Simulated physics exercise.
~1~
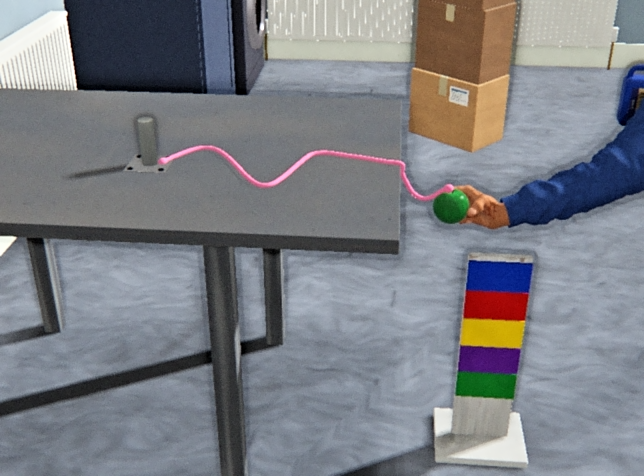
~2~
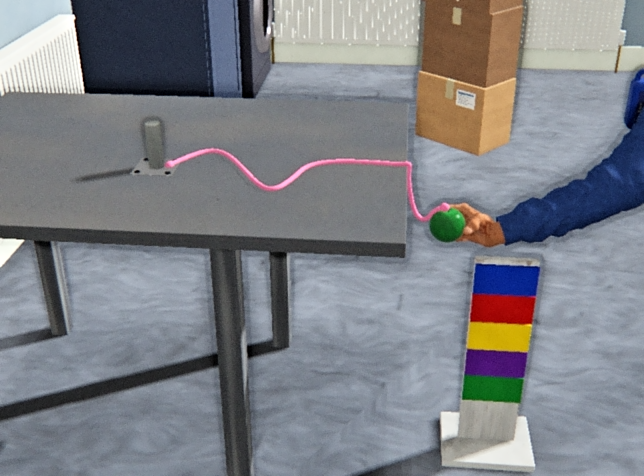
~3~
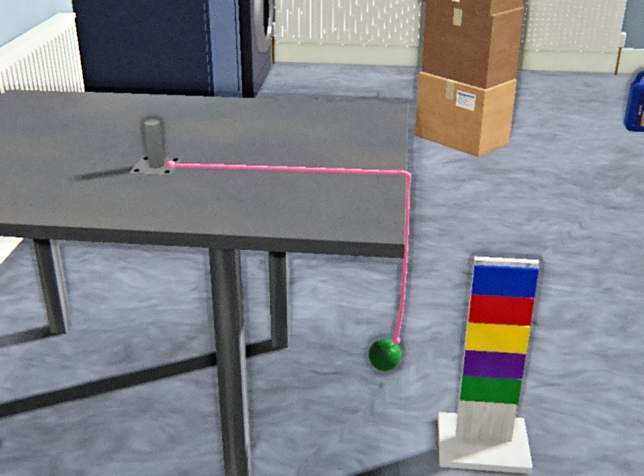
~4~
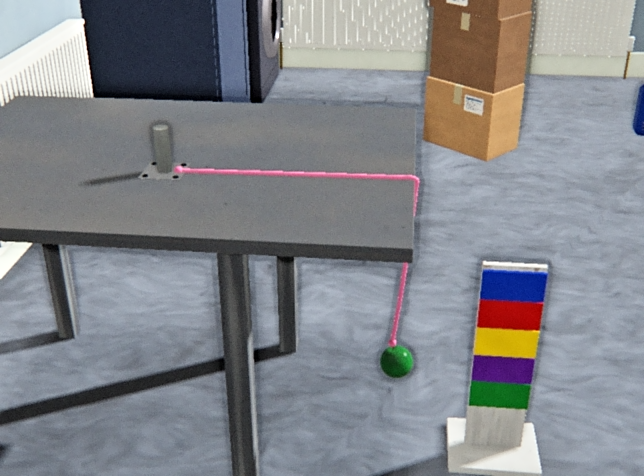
A small green ball, held by a blue-sleeved hand at the right, is tied to a wavy pink cord that runs across a dark grey table to a bolted metal post. The slightly swaying view looks down on the room, with cardboard boxes behind and a stand of blue, red, yellow, purple and green bands at the lower right. The hand lowers the ball a little beside the table's edge, then lets go and withdraws. The ball drops and the cord pulls straight over the edge. It ends hanging level with the purple band.
